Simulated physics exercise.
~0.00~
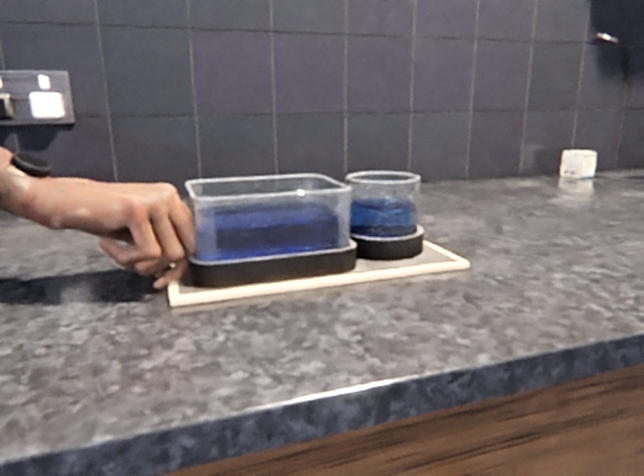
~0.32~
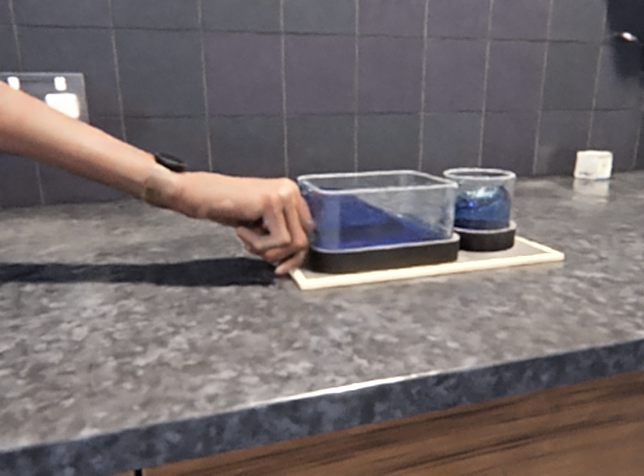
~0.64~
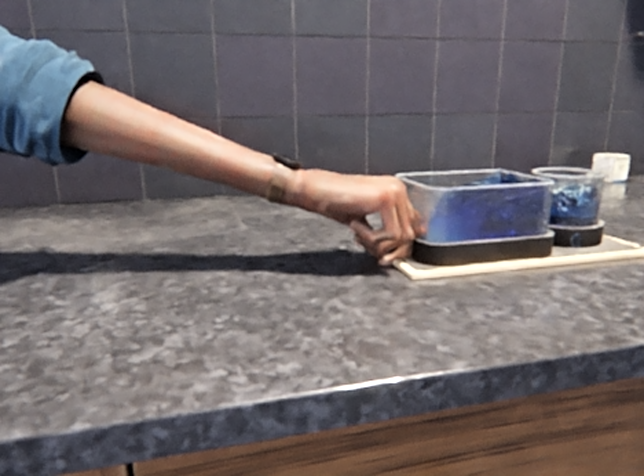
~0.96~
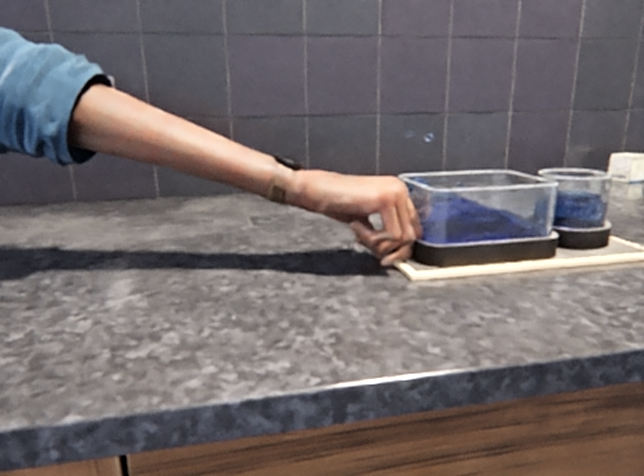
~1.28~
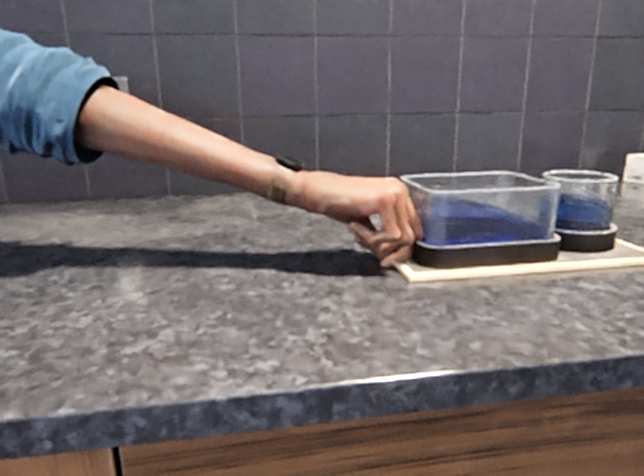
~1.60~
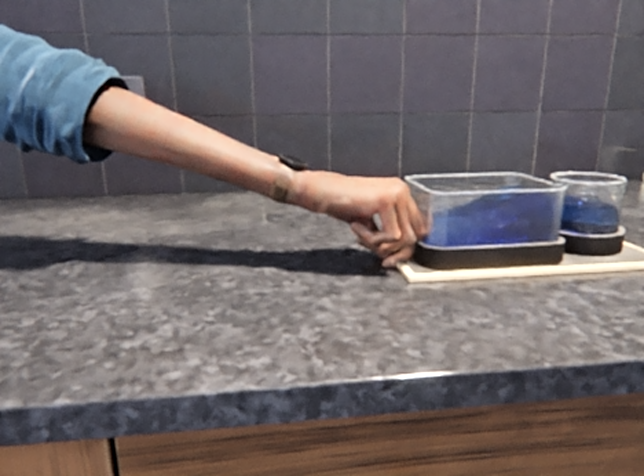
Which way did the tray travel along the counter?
The tray moved to the right, with the hand at its left end.
